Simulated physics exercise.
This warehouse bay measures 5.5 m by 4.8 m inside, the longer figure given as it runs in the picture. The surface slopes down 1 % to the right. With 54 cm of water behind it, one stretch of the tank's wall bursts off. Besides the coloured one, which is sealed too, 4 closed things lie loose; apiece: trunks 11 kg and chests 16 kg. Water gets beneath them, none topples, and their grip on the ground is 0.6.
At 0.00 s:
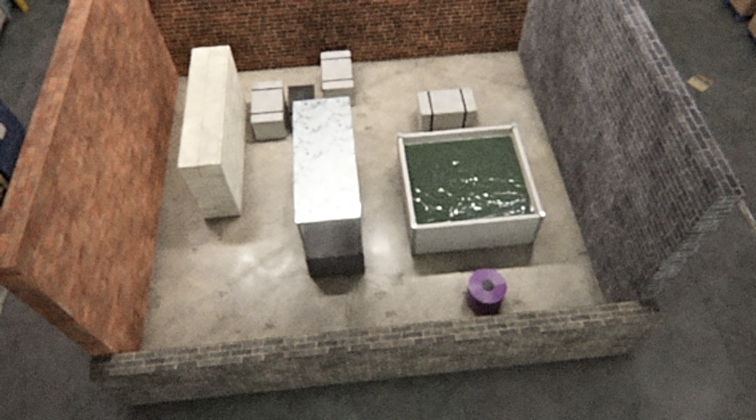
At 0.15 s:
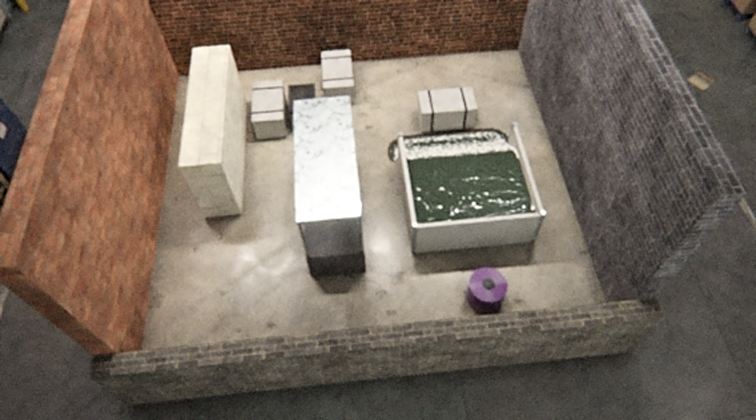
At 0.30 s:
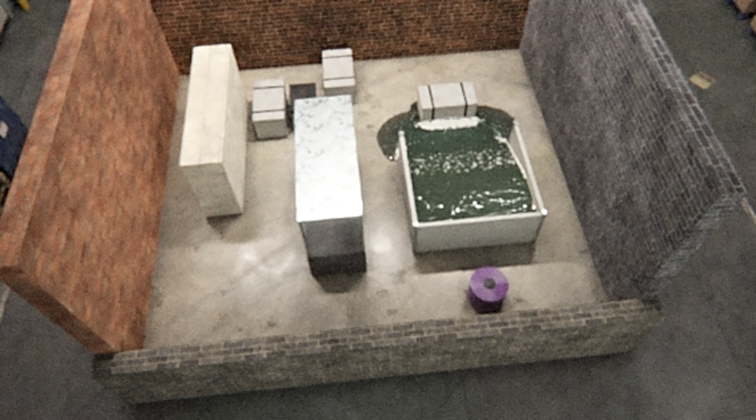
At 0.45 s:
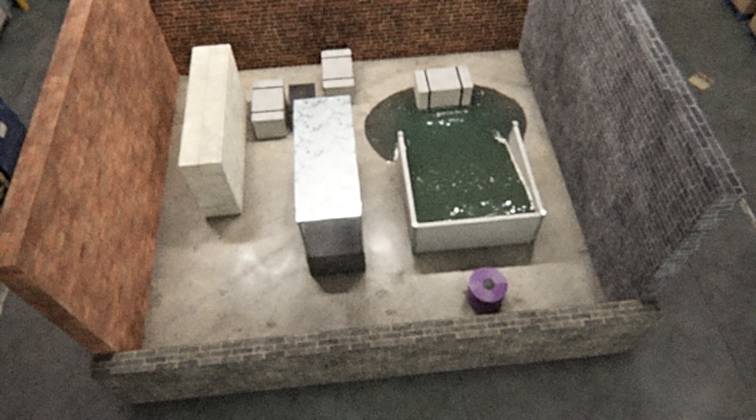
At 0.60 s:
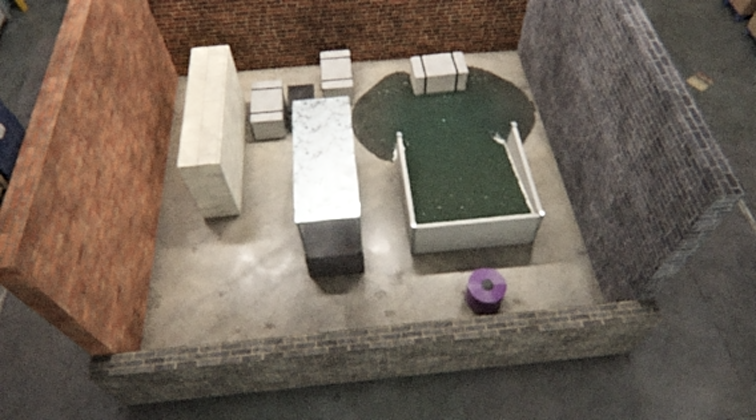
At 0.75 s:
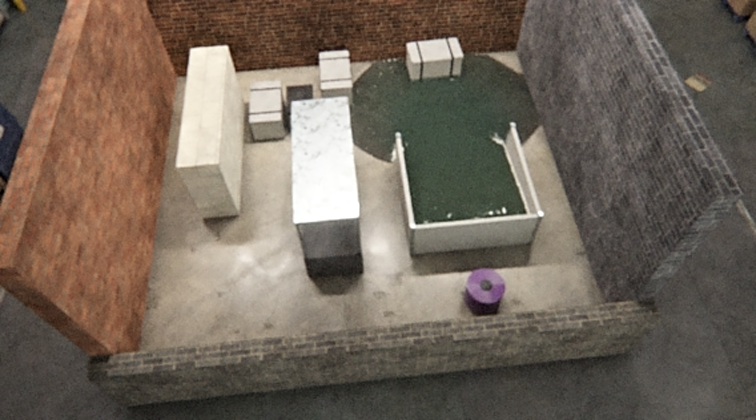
A walled bay with orange brick on the left, grey brick on the right and a pale concrete floor is seen from high above by a nearly still camera. A tall cream block and a marble-topped counter stand left of a white-walled tank of green water, with banded pale boxes behind and a purple tub in front. The tank's back wall gives way, and water spreads rearward, pushing the nearest box back.
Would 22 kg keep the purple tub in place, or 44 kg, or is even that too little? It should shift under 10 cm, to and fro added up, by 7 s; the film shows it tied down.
For it, the lower weight is enough.
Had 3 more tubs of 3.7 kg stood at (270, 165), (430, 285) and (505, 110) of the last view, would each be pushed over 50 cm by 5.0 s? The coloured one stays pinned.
In that order: Past it, less, over.
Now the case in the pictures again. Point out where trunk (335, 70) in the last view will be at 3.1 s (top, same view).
Around (247, 71).
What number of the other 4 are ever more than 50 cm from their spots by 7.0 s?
That makes 4.
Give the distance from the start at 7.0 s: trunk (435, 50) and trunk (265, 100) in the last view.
In that order: 150 cm, 120 cm.
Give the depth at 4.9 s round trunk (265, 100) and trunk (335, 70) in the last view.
About 7 and 9 cm.
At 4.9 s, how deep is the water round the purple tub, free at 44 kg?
Roughly 2 cm.
After 1.4 s the purple tub would be 0 cm from its start with 22 kg and 0 cm from its start with 44 kg; 0 cm of water round it then.
After 3.1 s the purple tub would be 0 cm from its start with 22 kg and 0 cm from its start with 44 kg; 0 cm of water round it then.
After 4.9 s the purple tub would be 0 cm from its start with 22 kg and 0 cm from its start with 44 kg; 2 cm of water round it then.
After 7.0 s the purple tub would be 0 cm from its start with 22 kg and 0 cm from its start with 44 kg; 4 cm of water round it then.
